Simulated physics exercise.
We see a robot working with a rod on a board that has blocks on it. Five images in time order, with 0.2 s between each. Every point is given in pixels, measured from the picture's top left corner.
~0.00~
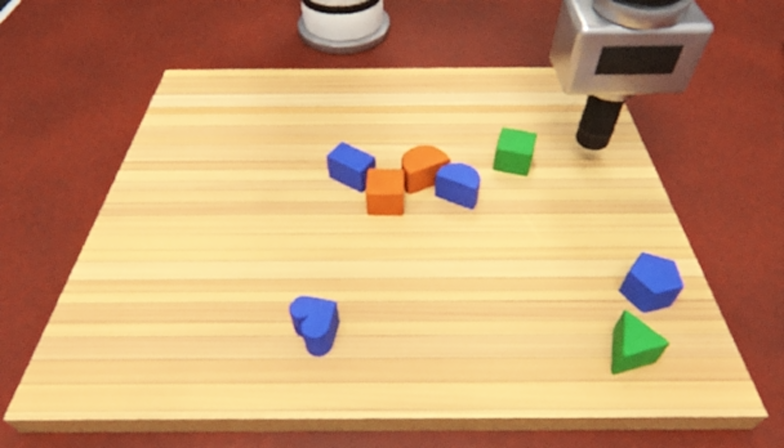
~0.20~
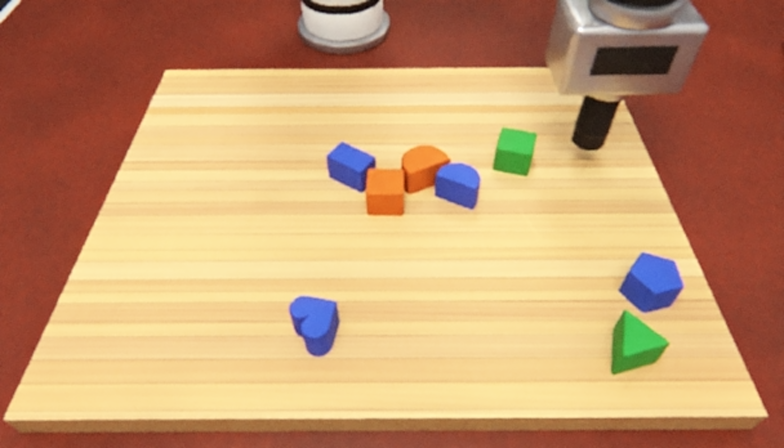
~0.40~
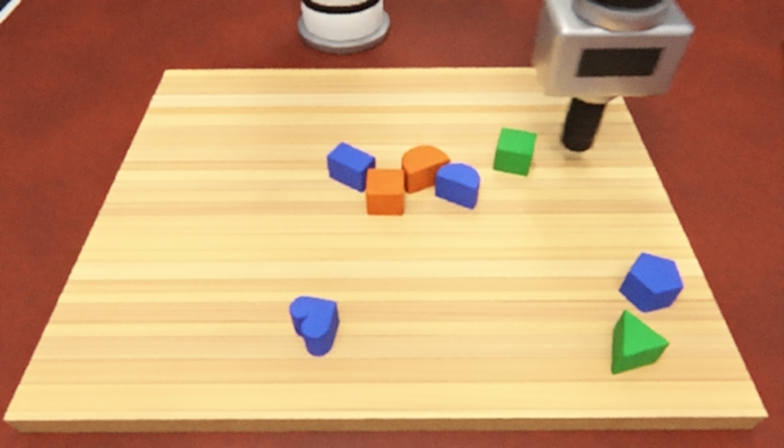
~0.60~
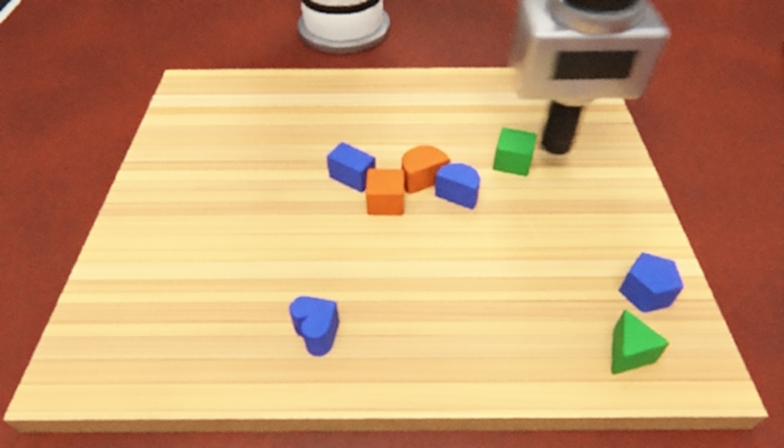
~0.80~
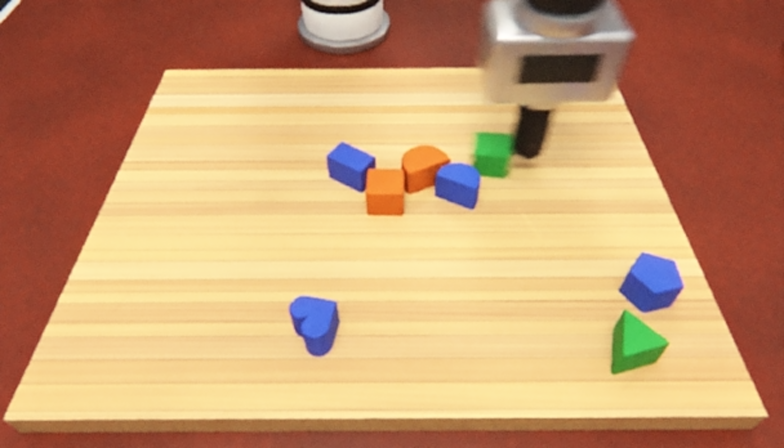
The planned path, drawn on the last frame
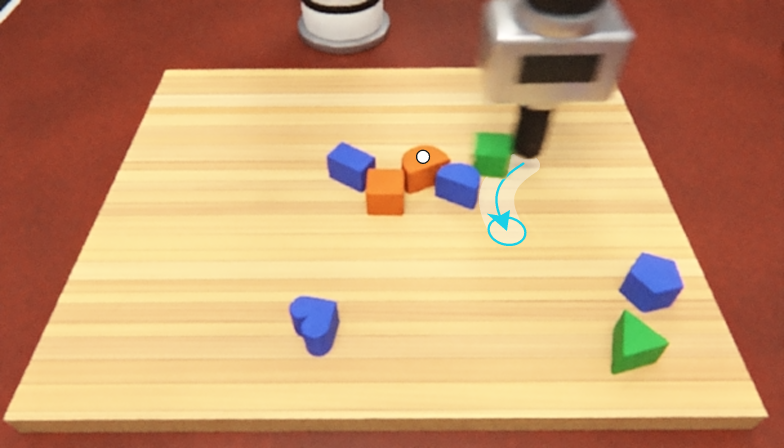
A robot's rod moves left across the board and nudges the green cube left.
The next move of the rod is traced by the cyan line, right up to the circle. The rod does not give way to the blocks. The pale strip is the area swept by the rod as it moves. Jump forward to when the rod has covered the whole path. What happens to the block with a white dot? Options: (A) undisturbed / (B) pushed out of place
A: Undisturbed.
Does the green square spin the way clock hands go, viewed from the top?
Yes, I think so.
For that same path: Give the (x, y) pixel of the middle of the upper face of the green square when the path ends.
Roughly at (473, 148).
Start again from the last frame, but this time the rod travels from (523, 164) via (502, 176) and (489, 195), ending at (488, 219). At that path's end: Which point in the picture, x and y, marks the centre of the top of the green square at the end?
Located at (466, 148).
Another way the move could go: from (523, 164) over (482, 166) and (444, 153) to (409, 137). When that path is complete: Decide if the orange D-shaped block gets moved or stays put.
At the end of the path, the orange D-shaped block has moved off its old spot.
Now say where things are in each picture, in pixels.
The first picture shows rod's lower end (592, 141); orange D-shaped block (423, 157); green square (517, 140).
The second picture shows rod (588, 141); blocks still.
The third picture shows rod (576, 143); blocks still.
The fourth picture shows rod (555, 146); blocks still.
The fifth picture shows rod (527, 149); orange D-shaped block (423, 157); green square (493, 143).
Drawn move, from (523, 164) through (503, 180) and (497, 204) to (507, 231); the dot is on the orange D-shaped block.
On the path given first. One third of the way, rod (506, 166); green square (473, 148), turned 20° clockwise.
Two thirds of the way, rod (500, 190); green square (473, 148), turned 25° clockwise.
At the end, rod (510, 217); orange D-shaped block still; green square (473, 148), turned 25° clockwise.
